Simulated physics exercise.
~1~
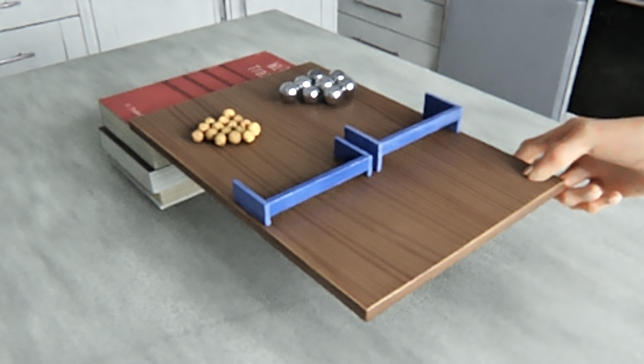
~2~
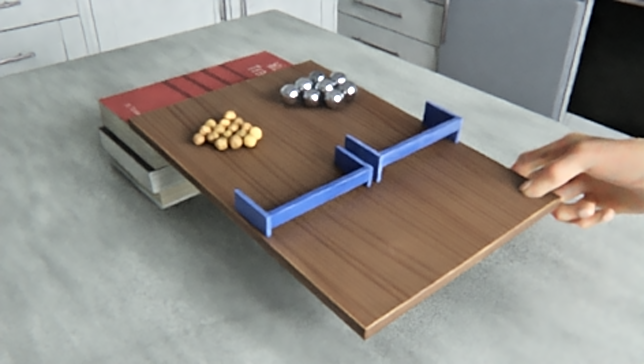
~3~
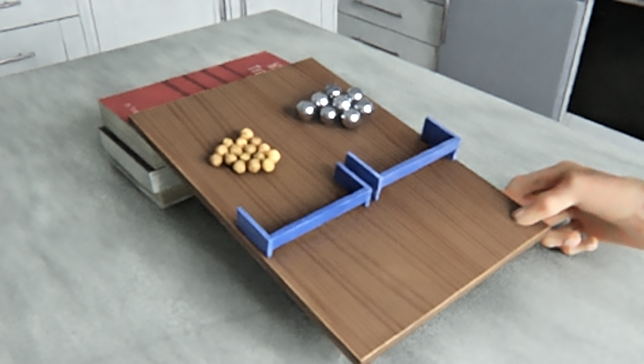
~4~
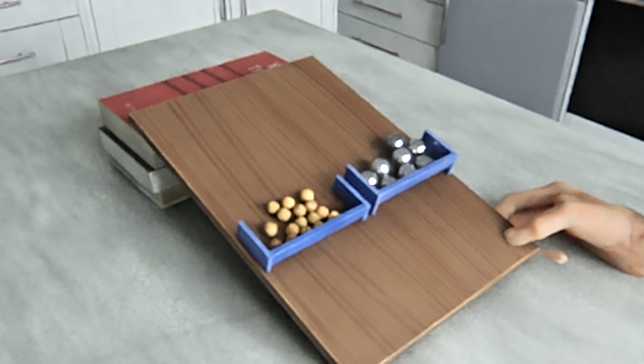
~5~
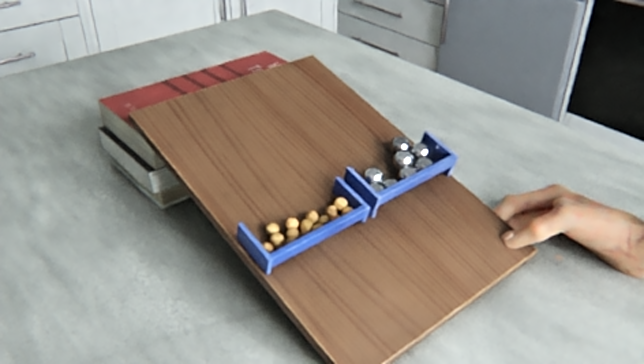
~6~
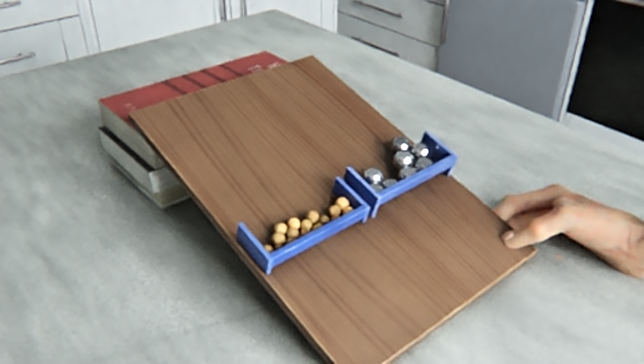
A wooden board propped on a stack of books tilted as a hand lowered its free end, and the small golden balls and silver balls slid down it until both heaps came to rest, gathered behind their blue bars.
